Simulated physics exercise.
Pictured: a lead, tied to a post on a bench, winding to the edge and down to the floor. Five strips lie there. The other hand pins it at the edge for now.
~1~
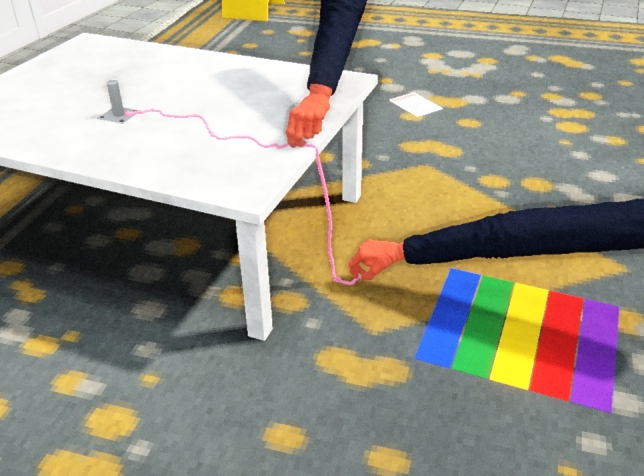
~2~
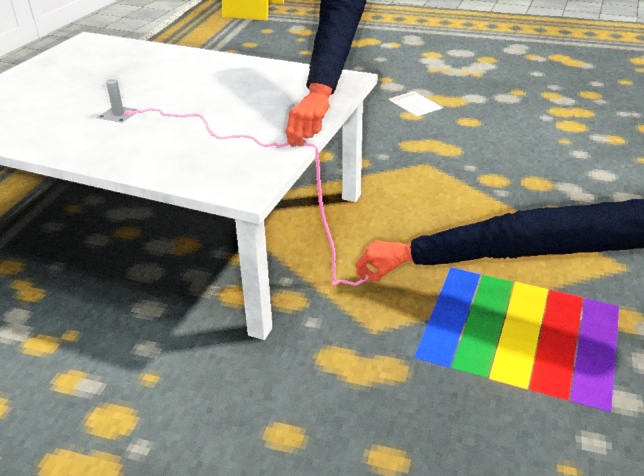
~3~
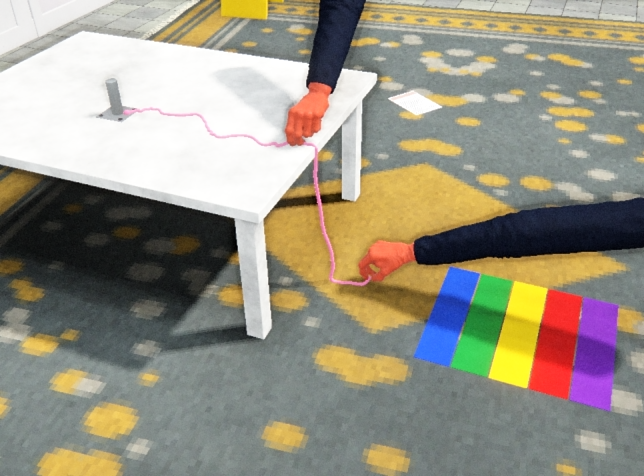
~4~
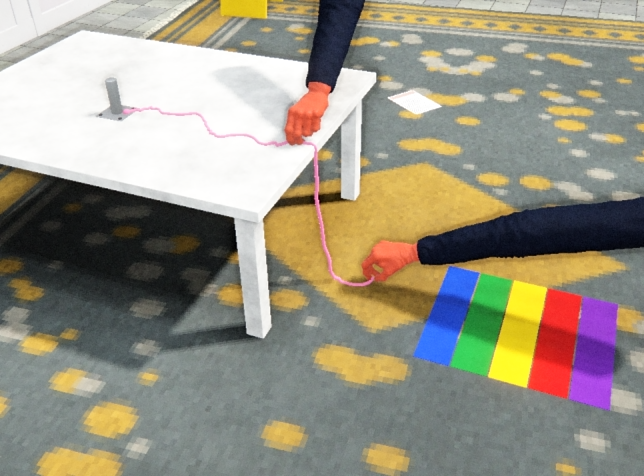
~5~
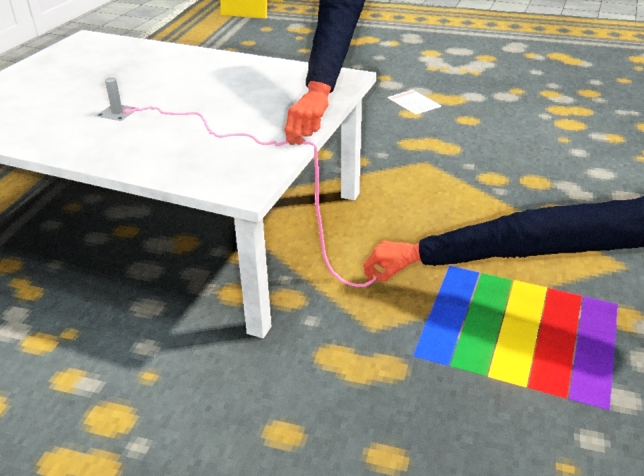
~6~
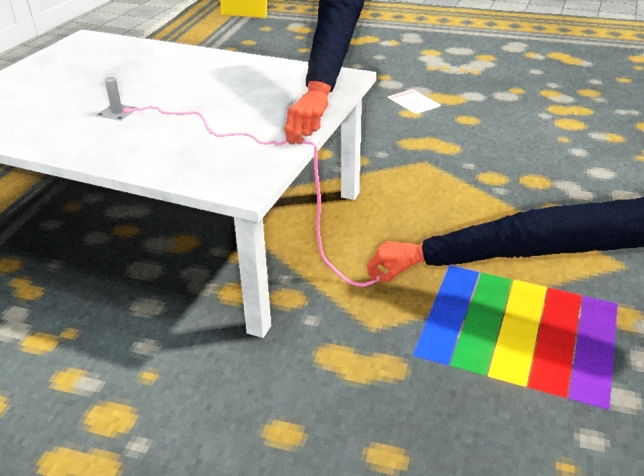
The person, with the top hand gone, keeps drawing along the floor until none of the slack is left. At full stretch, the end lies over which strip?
Over the yellow strip.
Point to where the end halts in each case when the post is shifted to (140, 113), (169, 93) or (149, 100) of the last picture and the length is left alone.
Try by try, around (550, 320), (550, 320) and (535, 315).
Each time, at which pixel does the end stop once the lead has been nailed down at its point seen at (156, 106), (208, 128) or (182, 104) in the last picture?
Try 1: (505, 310); try 2: (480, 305); try 3: (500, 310).
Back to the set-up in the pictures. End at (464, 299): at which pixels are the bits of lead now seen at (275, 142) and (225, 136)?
The first ends at (315, 155) and the second at (262, 138).
Soon after, end near (463, 299); over blue.
After that, end near (499, 308); over green.
At the stop, end near (521, 313); over yellow. It halts on the yellow strip.
